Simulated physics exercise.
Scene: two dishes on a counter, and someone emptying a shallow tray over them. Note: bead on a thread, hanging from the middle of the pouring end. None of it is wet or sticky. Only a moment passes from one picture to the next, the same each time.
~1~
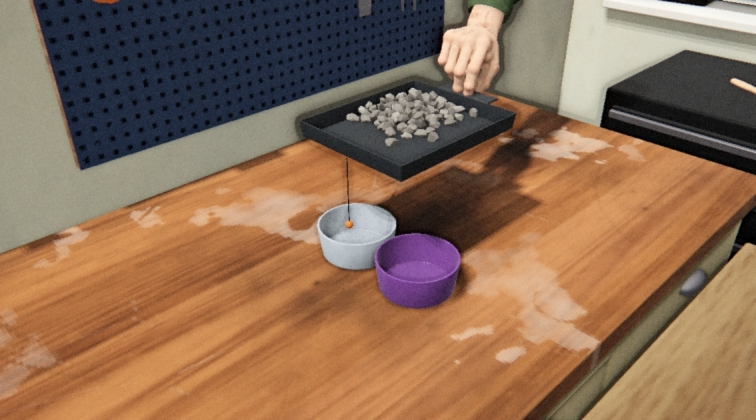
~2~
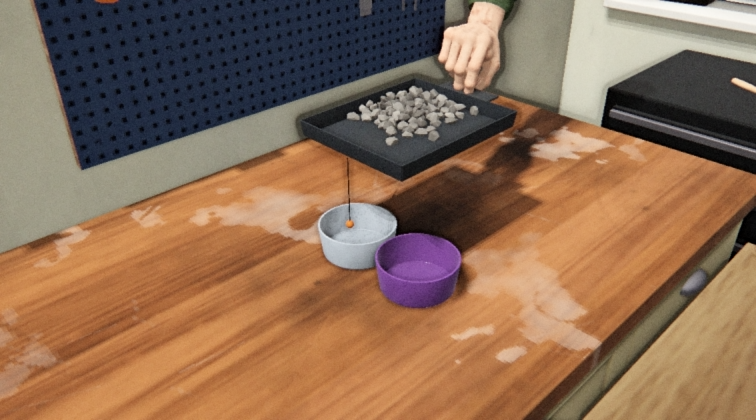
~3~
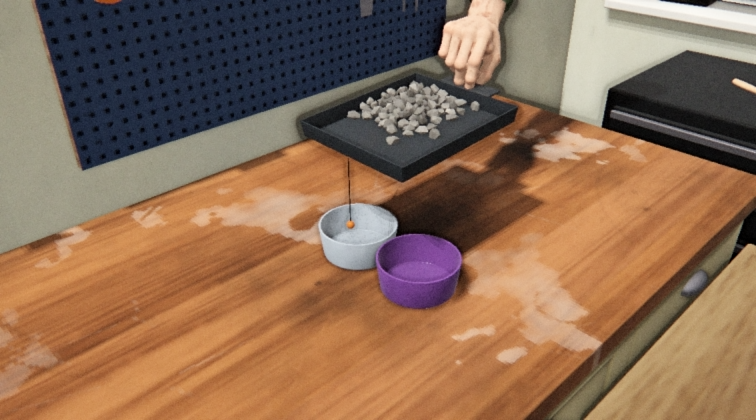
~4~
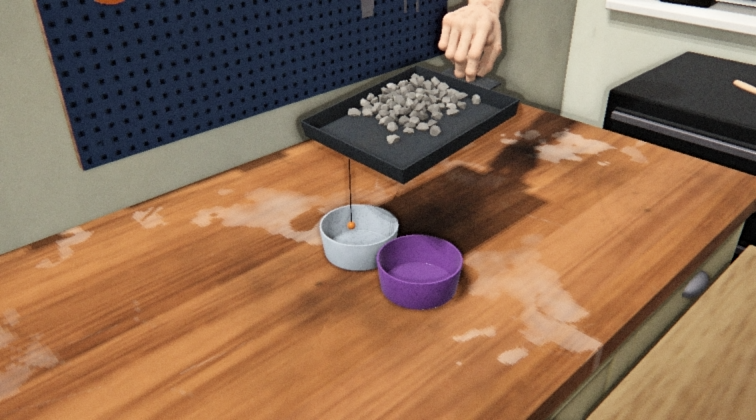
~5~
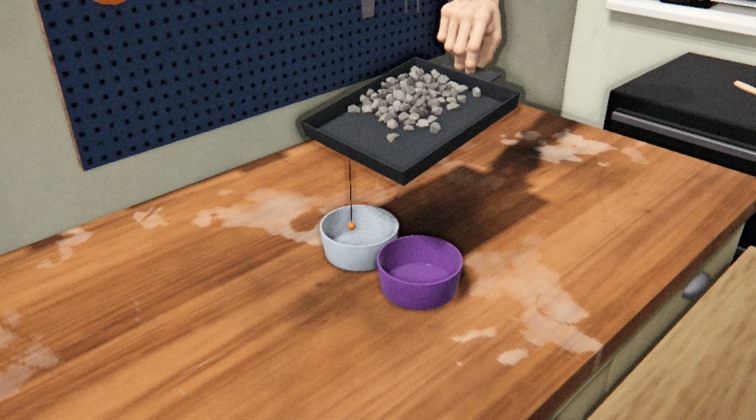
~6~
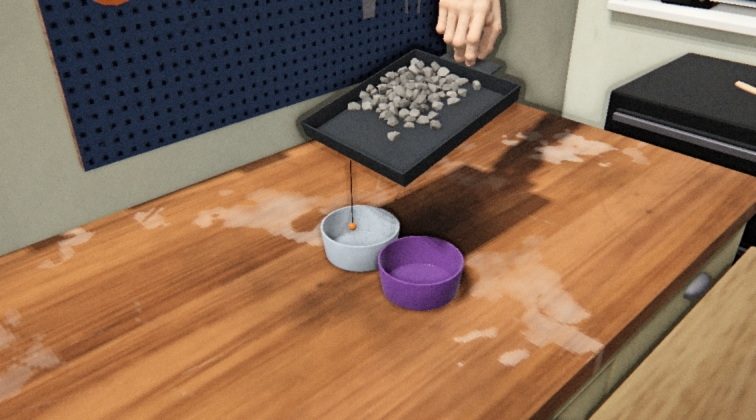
Hand slightly tilting a dark tray of gray gravel above a pale blue dish and a purple dish on a wooden counter.
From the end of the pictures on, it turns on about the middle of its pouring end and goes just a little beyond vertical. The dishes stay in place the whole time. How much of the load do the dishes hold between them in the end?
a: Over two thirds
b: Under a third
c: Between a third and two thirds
Option b: Under a third.
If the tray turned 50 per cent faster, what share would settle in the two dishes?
About 10 %.
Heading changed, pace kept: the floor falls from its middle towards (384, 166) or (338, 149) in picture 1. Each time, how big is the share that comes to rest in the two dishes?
You'd get 40 per cent the first time and 0 per cent the second time.
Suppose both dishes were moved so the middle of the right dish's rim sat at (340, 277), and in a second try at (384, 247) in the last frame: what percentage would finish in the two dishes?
Trial 1 around 80 percent, trial 2 around 10 percent.
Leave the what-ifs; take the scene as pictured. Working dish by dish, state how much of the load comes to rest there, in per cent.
Left dish 0 per cent; right dish 10 per cent.
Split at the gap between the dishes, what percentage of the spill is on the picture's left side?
That would be roughly 100 per cent.
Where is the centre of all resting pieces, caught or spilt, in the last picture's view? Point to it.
Close to (328, 303) in the last picture.
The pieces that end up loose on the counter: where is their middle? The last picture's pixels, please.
Around (325, 304).
Just after the last frame, tray tipped steeply; almost all on the tray; just a few outside both; about a tenth in the air.
A moment on, tray tipped right over; roughly two thirds on the tray; roughly a quarter outside both; about a tenth in the air.
Further on, tray tipped past a quarter turn; about a tenth in the right dish; almost all outside both.
When it is over, tray tipped past a quarter turn; about a tenth in the right dish; not one in the left dish; almost all outside both.
